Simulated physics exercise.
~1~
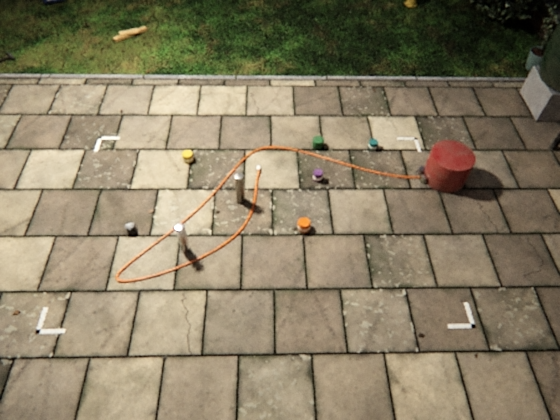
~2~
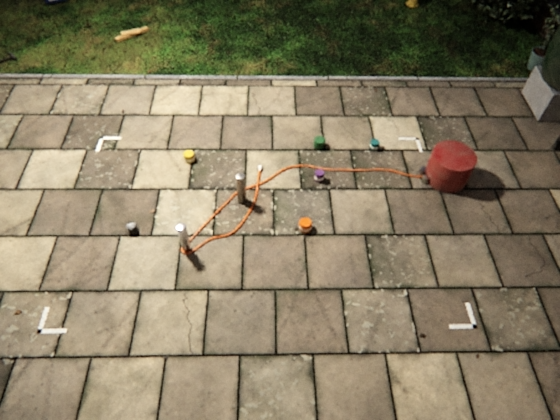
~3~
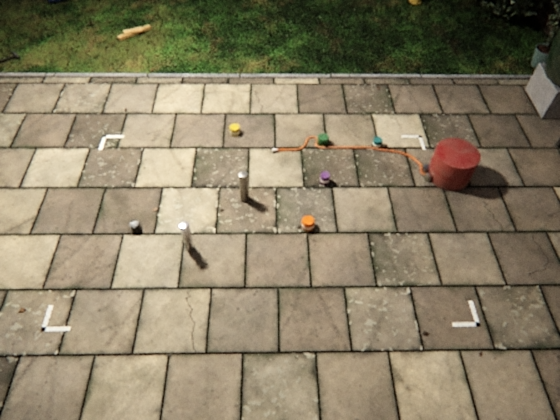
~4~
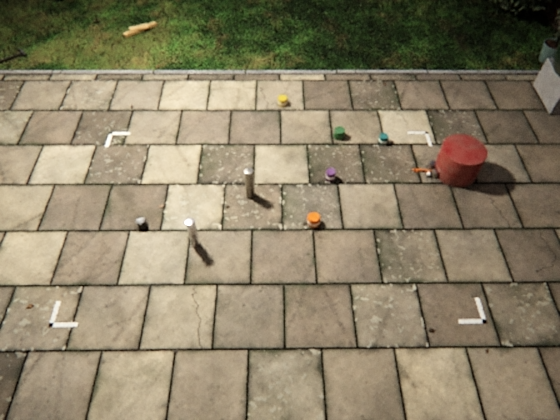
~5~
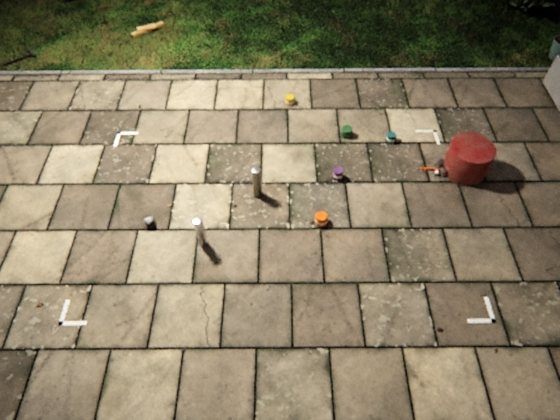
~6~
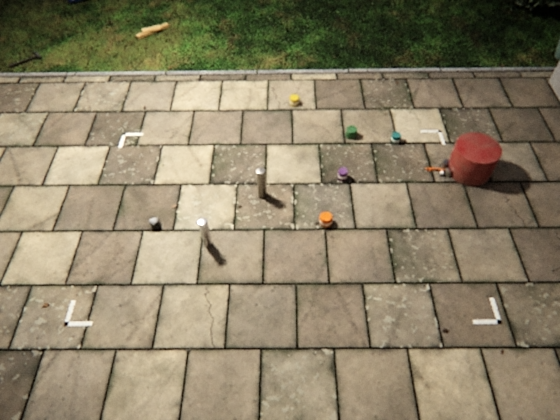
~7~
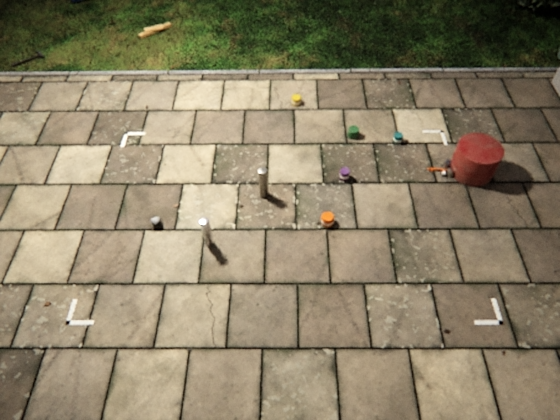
Paved patio beside grass, an orange cord retracting past steel posts into a red reel, dragging a yellow tin away before stopping nearly wound in.
